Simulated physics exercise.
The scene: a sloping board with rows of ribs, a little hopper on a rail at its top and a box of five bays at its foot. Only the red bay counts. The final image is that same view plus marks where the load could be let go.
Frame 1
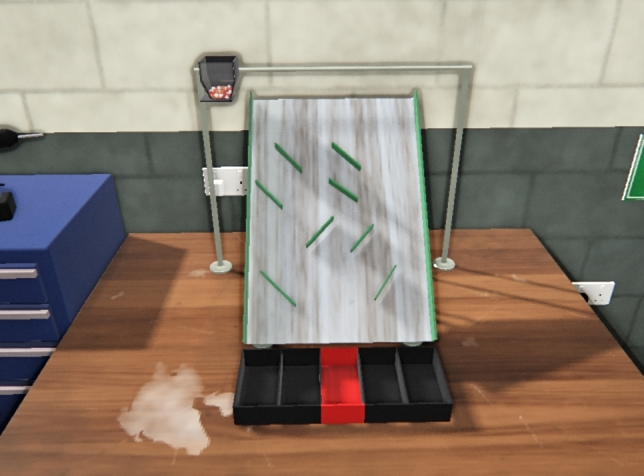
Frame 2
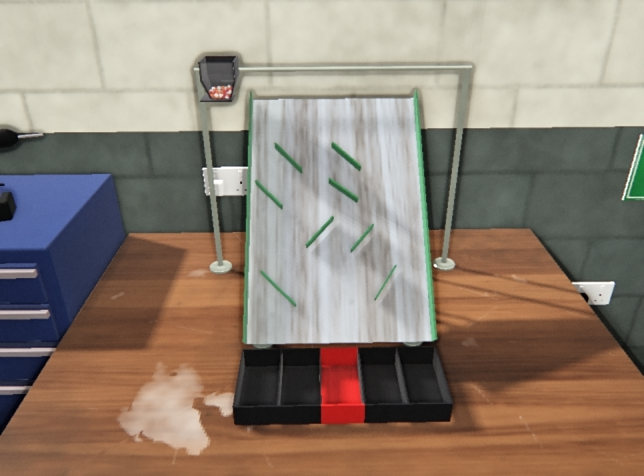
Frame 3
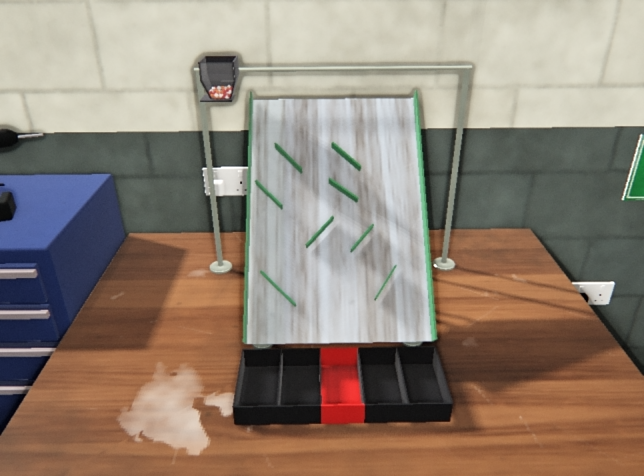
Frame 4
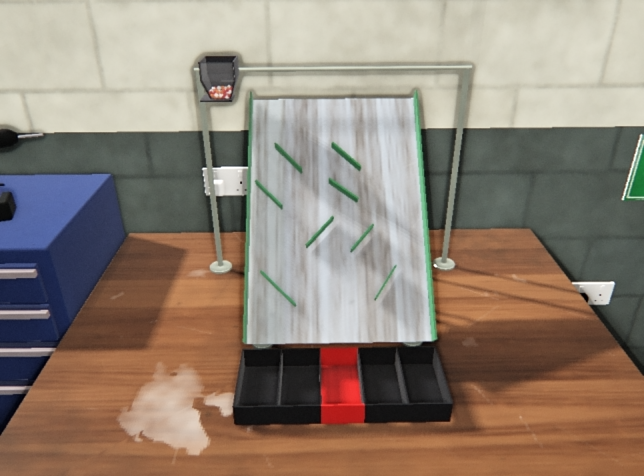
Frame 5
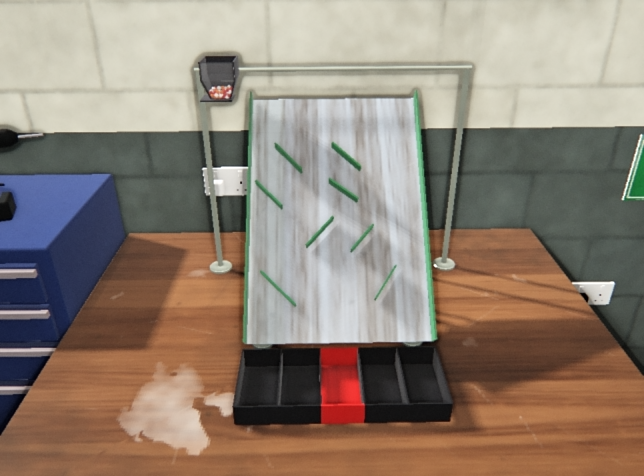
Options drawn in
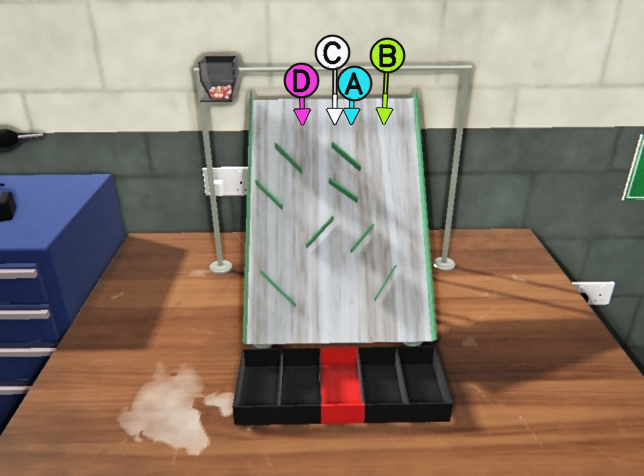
The clip opens on a pale sloping board with green angled ribs, standing on a wooden table, with a small dark hopper of reddish beads at the upper left of a metal rail. Below sits a black box of five bays, the middle one red, and nothing visibly moves throughout.
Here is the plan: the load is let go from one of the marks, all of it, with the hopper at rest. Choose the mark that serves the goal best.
Choose D.
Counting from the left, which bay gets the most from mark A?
It is the fifth one.
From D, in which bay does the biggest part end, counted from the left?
The third.
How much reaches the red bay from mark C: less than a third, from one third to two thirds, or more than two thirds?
Mark C gives less than a third.
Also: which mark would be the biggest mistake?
It is A.
On the marked copy, mark A meets the board at (351, 118); mark B meets the board at (384, 118); mark C meets the board at (334, 118); mark D meets the board at (302, 118).
If A is chosen, a small part in the red bay, about two thirds in other bays, about a quarter outside the box.
If B is chosen, about a quarter in the red bay, about half in other bays, about a third outside the box.
If C is chosen, about a quarter in the red bay, about two thirds in other bays, a small part outside the box.
If D is chosen, about two thirds in the red bay, about a quarter in other bays, a stray few outside the box.
